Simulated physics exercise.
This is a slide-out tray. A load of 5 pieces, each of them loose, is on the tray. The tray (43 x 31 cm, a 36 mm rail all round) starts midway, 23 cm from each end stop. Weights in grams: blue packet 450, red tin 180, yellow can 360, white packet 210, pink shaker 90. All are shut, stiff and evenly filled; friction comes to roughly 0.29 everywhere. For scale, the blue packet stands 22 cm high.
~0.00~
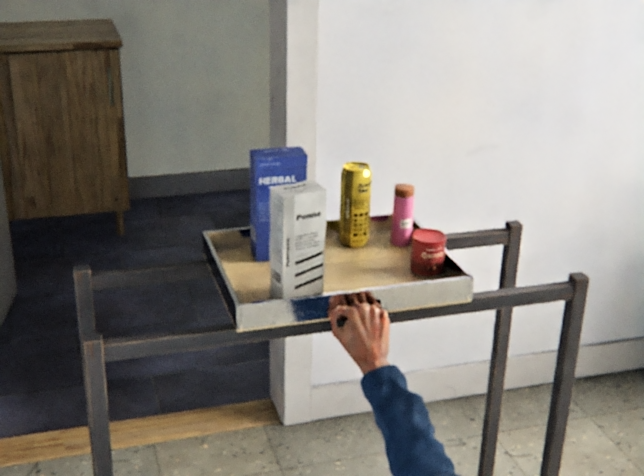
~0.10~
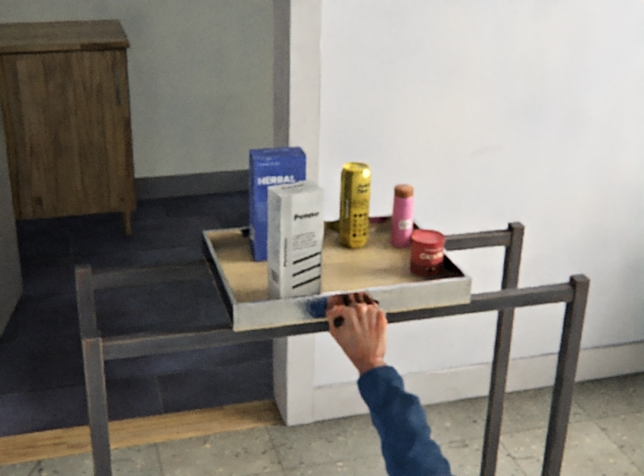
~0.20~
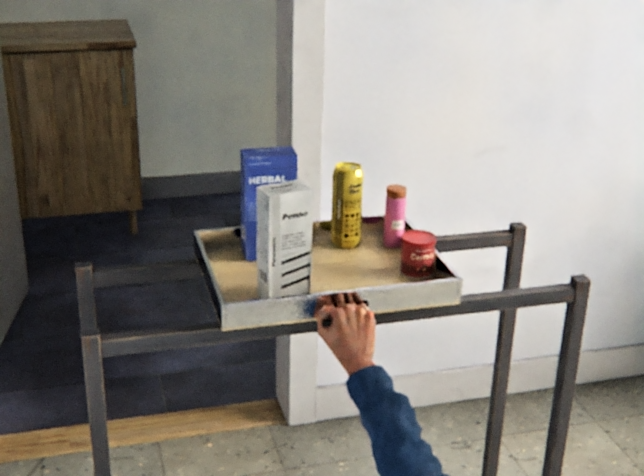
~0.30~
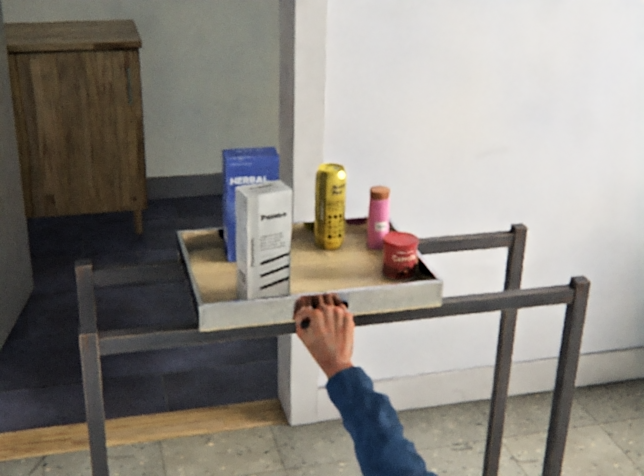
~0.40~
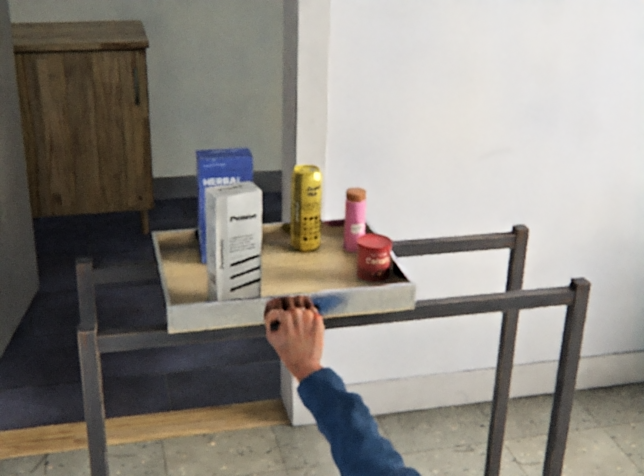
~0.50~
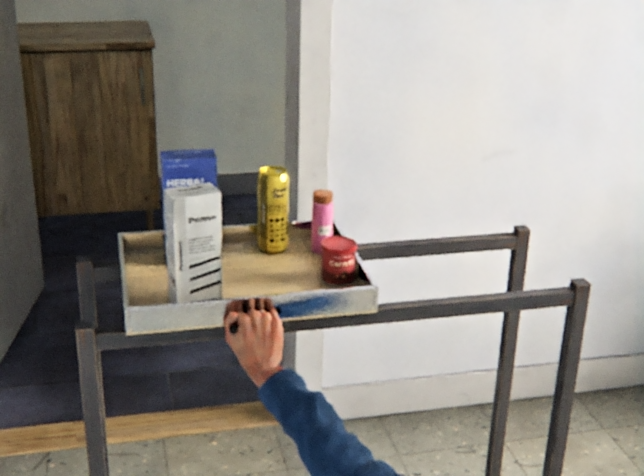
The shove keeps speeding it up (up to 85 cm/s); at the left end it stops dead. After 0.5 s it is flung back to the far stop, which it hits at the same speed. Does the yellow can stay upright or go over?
The yellow can is still upright.
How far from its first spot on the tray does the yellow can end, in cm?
About 0 cm.
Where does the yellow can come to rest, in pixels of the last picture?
Around (465, 198).
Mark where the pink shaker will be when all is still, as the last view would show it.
At about (512, 209).
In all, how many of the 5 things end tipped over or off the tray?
0 of them.
By 0.70 s, tray has slid 23 cm left; yellow can 8 cm from its spot near (204, 215); white packet tilted 3°; blue packet 8 cm from its spot.
By 2.20 s, tray has slid 23 cm right; yellow can 8 cm from its spot near (429, 200); red tin 8 cm from its spot; pink shaker 8 cm from its spot.
When it is over (2.8 s), all 5 within 5 cm of the start. In the last view, yellow can near (465, 198).
